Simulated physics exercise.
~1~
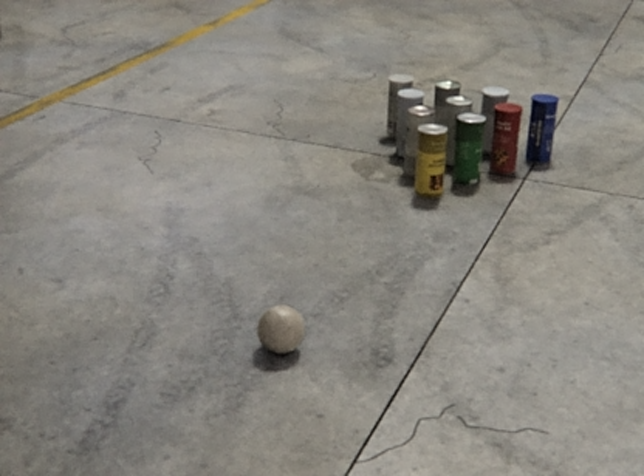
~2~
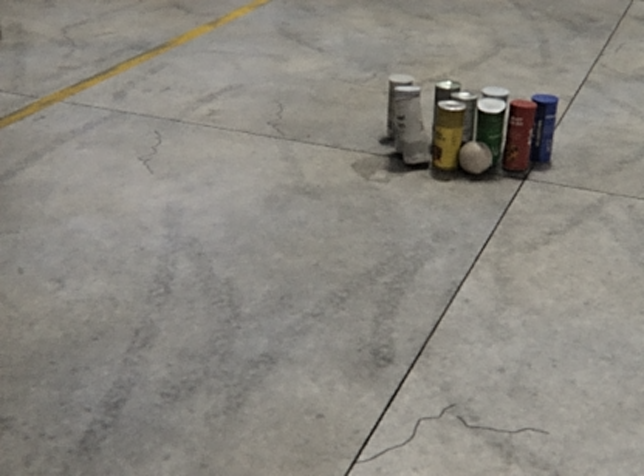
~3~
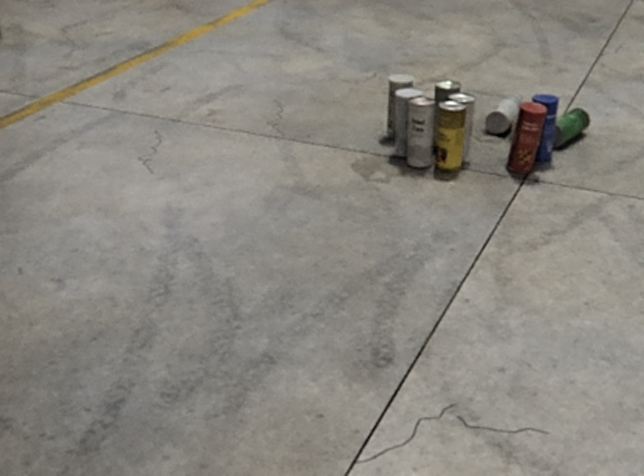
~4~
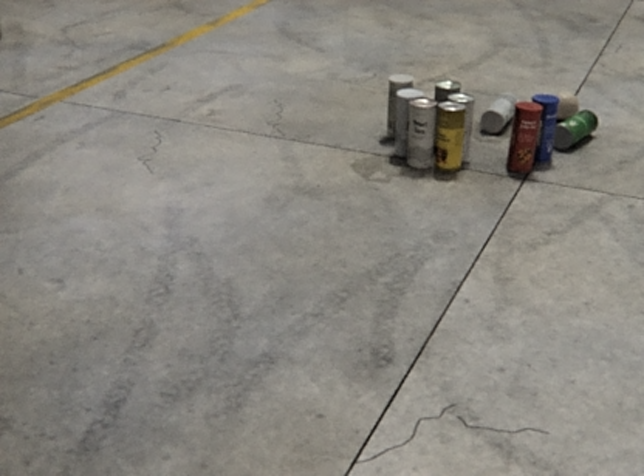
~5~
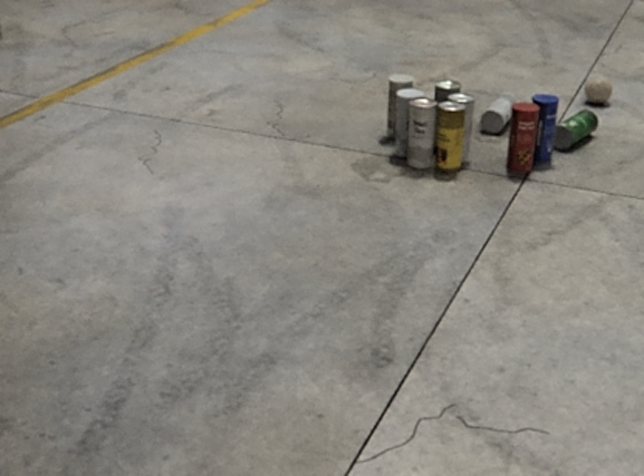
On a concrete warehouse floor, a pale ball rolls away from the viewer into a cluster of upright canisters, shifting the yellow and red ones and knocking over a green and a grey one, then emerges behind the group at the right while the blue canister stays standing.
